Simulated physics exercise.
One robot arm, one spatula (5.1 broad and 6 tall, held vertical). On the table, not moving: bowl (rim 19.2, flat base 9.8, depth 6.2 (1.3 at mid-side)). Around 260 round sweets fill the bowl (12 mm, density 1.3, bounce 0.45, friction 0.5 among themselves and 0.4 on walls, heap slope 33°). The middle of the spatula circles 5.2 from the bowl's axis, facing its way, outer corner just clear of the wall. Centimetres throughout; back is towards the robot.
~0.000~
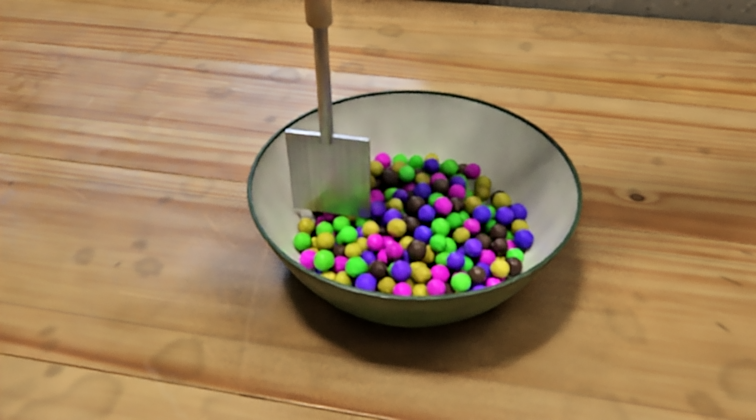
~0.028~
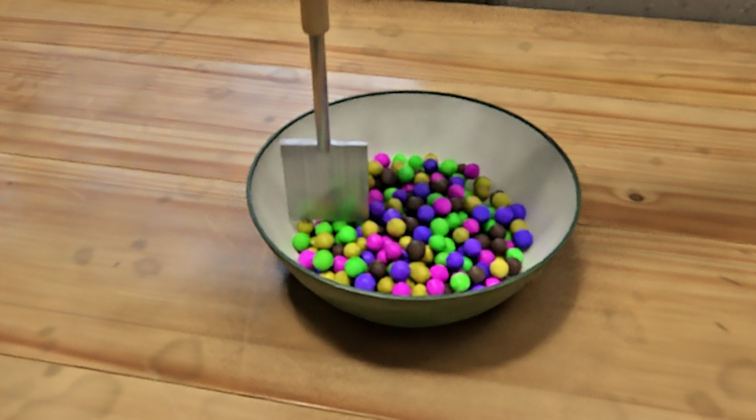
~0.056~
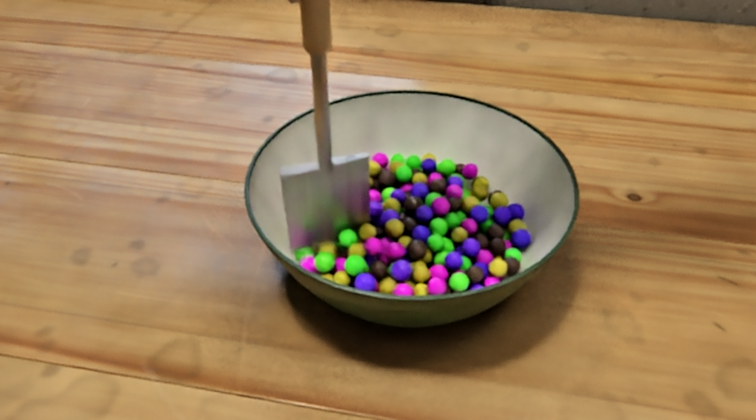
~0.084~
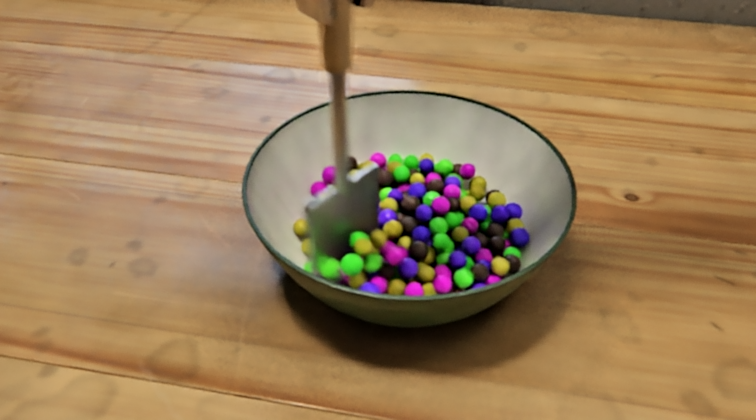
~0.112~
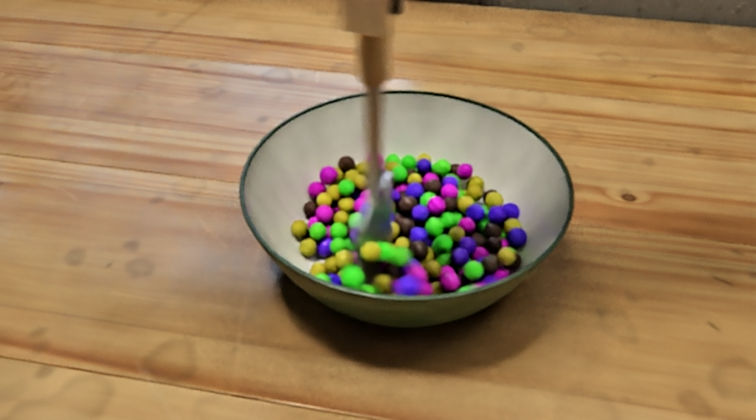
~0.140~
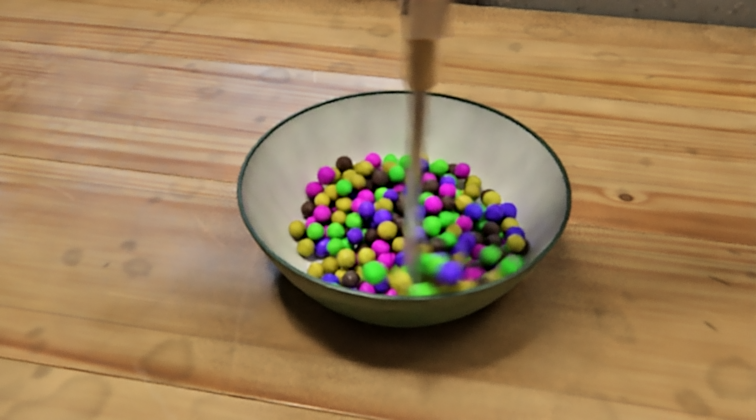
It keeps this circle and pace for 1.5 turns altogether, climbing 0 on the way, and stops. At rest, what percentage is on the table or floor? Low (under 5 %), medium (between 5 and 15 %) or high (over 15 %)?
Answer: High; over 15 % of the round sweets finish on the table or floor.
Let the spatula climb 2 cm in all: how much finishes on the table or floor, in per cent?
Some 5 per cent.
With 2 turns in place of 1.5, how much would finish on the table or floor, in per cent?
In that case some 35 per cent.
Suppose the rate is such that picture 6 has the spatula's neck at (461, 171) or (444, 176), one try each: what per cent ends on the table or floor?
About 35 and 30 per cent.
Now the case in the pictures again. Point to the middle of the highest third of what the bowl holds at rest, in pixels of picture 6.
Near (438, 188).
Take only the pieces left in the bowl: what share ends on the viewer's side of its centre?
Roughly 35 per cent.
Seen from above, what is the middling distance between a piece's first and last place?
About 7 cm.
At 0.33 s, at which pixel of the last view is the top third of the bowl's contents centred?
Near (387, 149).
After 0.33 s, 271° round, highest piece 9 above the table; 234 in the bowl, 8 on the table or floor, 18 in flight or on the tool.
After 0.53 s, 79° round, highest piece 9 above the table; 207 in the bowl, 42 on the table or floor, 11 in flight or on the tool.
After 0.82 s, 180° round, highest piece 7 above the table; 193 in the bowl, 67 on the table or floor.
After 1.52 s, 180° round, highest piece 4 above the table; 192 in the bowl, 68 on the table or floor.
In the end, 192 in the bowl, 68 on the table or floor. That is 26 % on the table or floor.
